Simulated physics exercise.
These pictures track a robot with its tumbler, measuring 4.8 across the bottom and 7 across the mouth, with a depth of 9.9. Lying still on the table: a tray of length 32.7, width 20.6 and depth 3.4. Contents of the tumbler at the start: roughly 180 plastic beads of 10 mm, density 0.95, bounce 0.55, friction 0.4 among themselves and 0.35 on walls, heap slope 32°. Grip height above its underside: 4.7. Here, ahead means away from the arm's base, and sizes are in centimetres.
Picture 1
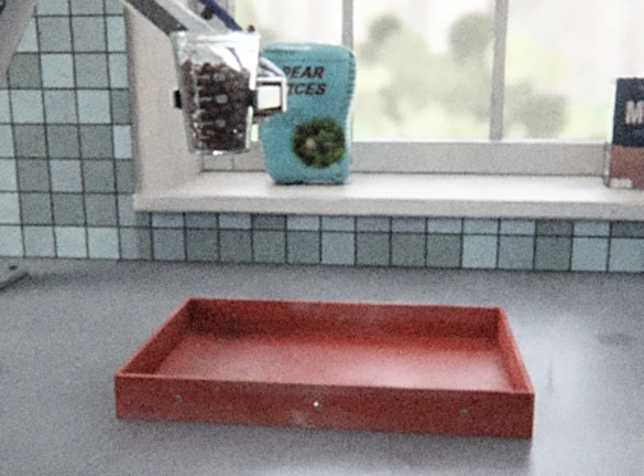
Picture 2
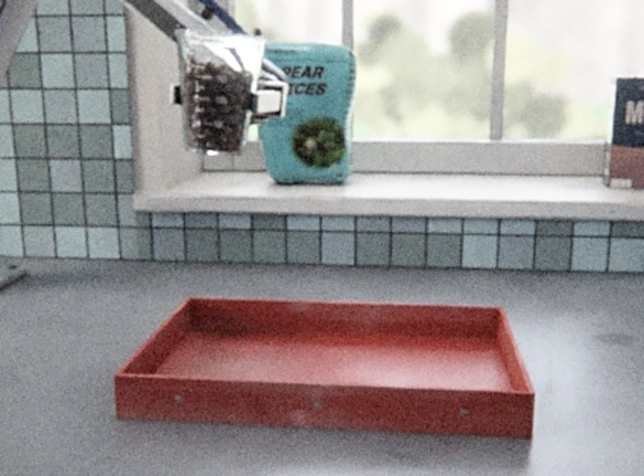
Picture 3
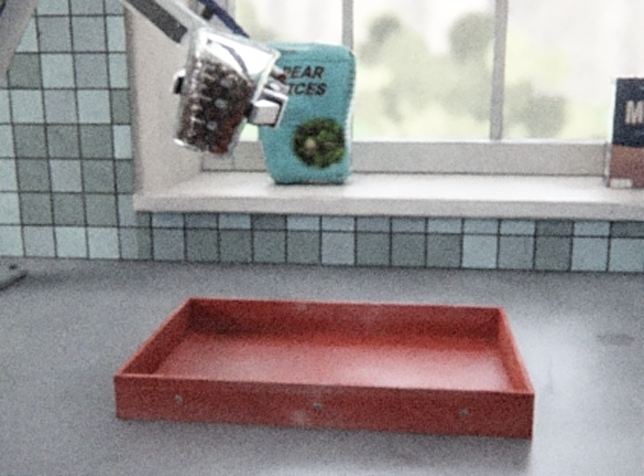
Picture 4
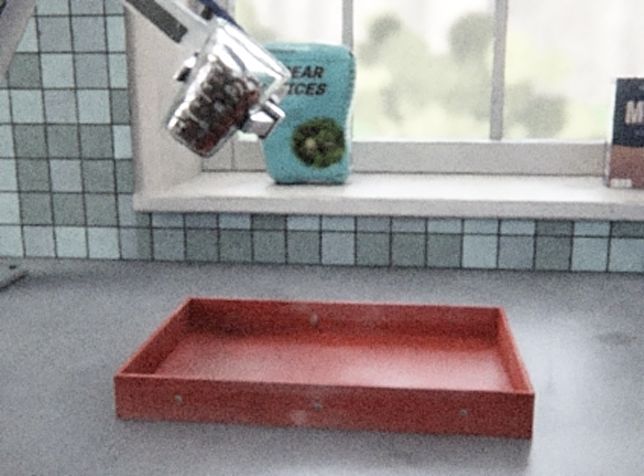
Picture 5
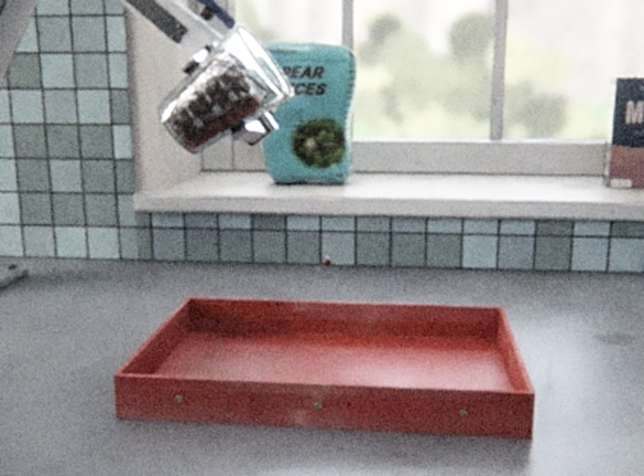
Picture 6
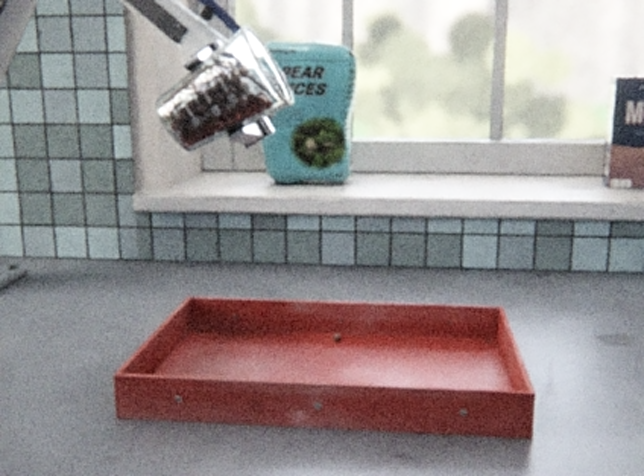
Clear tumbler of dark beads tilting steadily rightward in a robot arm's grip above a red tray, a single bead dropping in.
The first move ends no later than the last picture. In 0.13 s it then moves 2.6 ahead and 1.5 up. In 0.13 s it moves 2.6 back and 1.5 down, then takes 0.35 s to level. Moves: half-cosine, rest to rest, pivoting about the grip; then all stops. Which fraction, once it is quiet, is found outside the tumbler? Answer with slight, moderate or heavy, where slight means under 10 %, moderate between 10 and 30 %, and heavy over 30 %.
Slight, under 10 %.
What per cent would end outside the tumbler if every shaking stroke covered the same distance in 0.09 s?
That would give around 25 per cent.
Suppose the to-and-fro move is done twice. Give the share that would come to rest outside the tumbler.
Then roughly 10 percent.
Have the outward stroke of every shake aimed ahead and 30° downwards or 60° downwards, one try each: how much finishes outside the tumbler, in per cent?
Roughly 0 per cent, then 0 per cent.
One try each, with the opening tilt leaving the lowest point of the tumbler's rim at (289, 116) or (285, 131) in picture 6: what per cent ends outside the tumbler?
Near 15 and 40 in a hundred.
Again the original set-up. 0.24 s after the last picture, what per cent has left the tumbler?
Roughly 0 percent is out.
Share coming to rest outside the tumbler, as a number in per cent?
I'd say some 5 per cent of it.
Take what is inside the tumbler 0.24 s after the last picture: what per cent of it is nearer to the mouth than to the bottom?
Around 50 in a hundred.
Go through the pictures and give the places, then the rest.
The first picture shows tumbler middle at (217, 95), level; upper third of the load around (216, 78), from x 185 to 250, top at y 30; 183 in the tumbler.
The second picture shows tumbler middle at (218, 95), tilted 6° forward; upper third of the load around (217, 78), from x 190 to 255, top at y 30.
The third picture shows tumbler middle at (218, 96), tilted 20° forward; upper third of the load around (218, 80), from x 185 to 285, top at y 60; 182 in the tumbler, 1 in flight or on a rim.
The fourth picture shows tumbler middle at (219, 96), tilted 39° forward; upper third of the load around (219, 81), from x 175 to 315, top at y 55; 182 in the tumbler, 1 in the tray.
The fifth picture shows tumbler middle at (220, 97), tilted 53° forward; upper third of the load around (222, 83), from x 170 to 325, top at y 60; 182 in the tumbler, 1 in flight or on a rim.
The sixth picture shows tumbler middle at (220, 97), tilted 59° forward; upper third of the load around (221, 85), from x 170 to 335, top at y 65; 182 in the tumbler, 1 in the tray.
Then, 0.24 s later, tilted 59° forward, highest piece 28 above the table; 179 in the tumbler, 1 in the tray, 3 in flight or on a rim.
Then, 0.49 s later, tilted 16° forward, highest piece 30 above the table; 174 in the tumbler, 6 in the tray, 3 in flight or on a rim.
Then, 0.81 s later, level, highest piece 30 above the table; 174 in the tumbler, 9 in the tray.
Then, 1.86 s later, level, highest piece 29 above the table; 174 in the tumbler, 9 in the tray.
At rest, 174 in the tumbler, 9 in the tray. That is 5 % outside the tumbler.
